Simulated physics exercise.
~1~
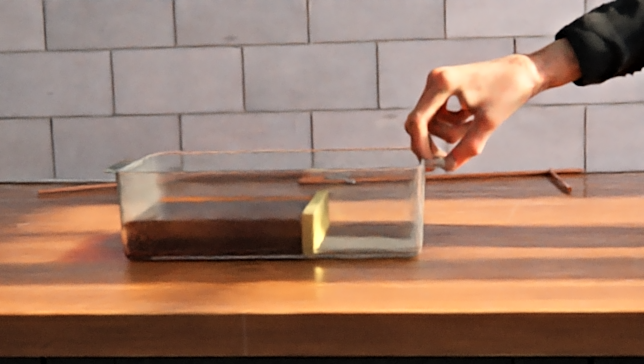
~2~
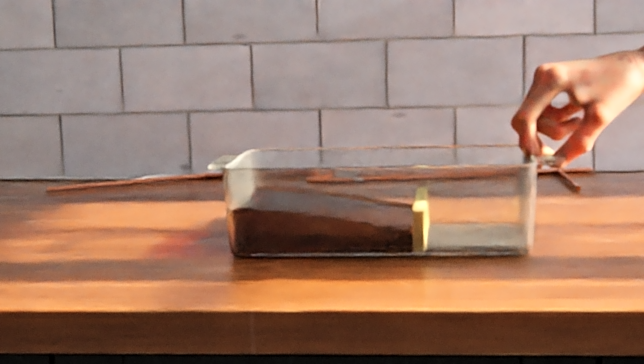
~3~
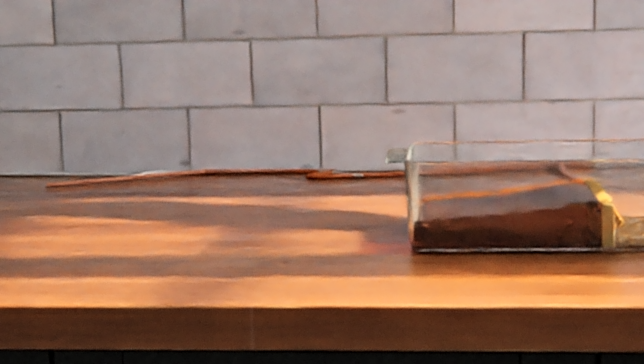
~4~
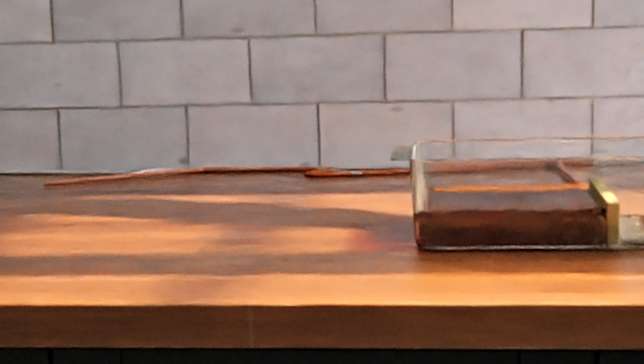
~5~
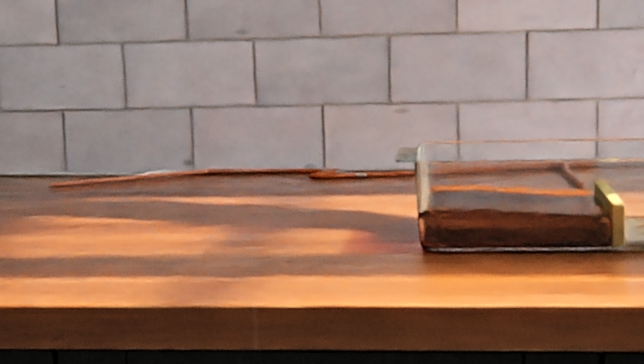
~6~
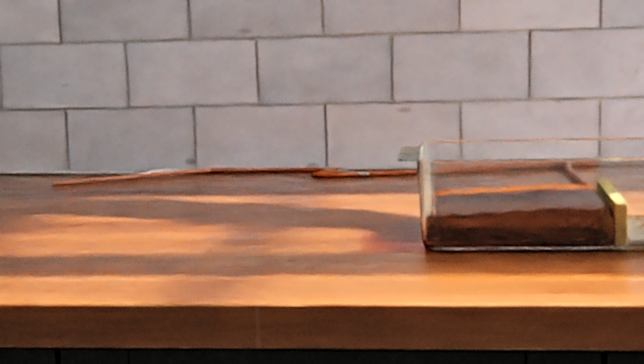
The clip opens on a clear oblong tub on a sunlit wooden worktop, with dark tea to the left of a low yellow divider and a hand gripping the right rim. The hand pulls the tub to the right, and the tea banks up toward the left end. As the tub slides partly out of view on the right, the tea surges back against the divider and a little slips over. The tub comes to rest and the tea levels out. It ends with nearly all the tea still left of the upright divider and none spilled on the worktop.
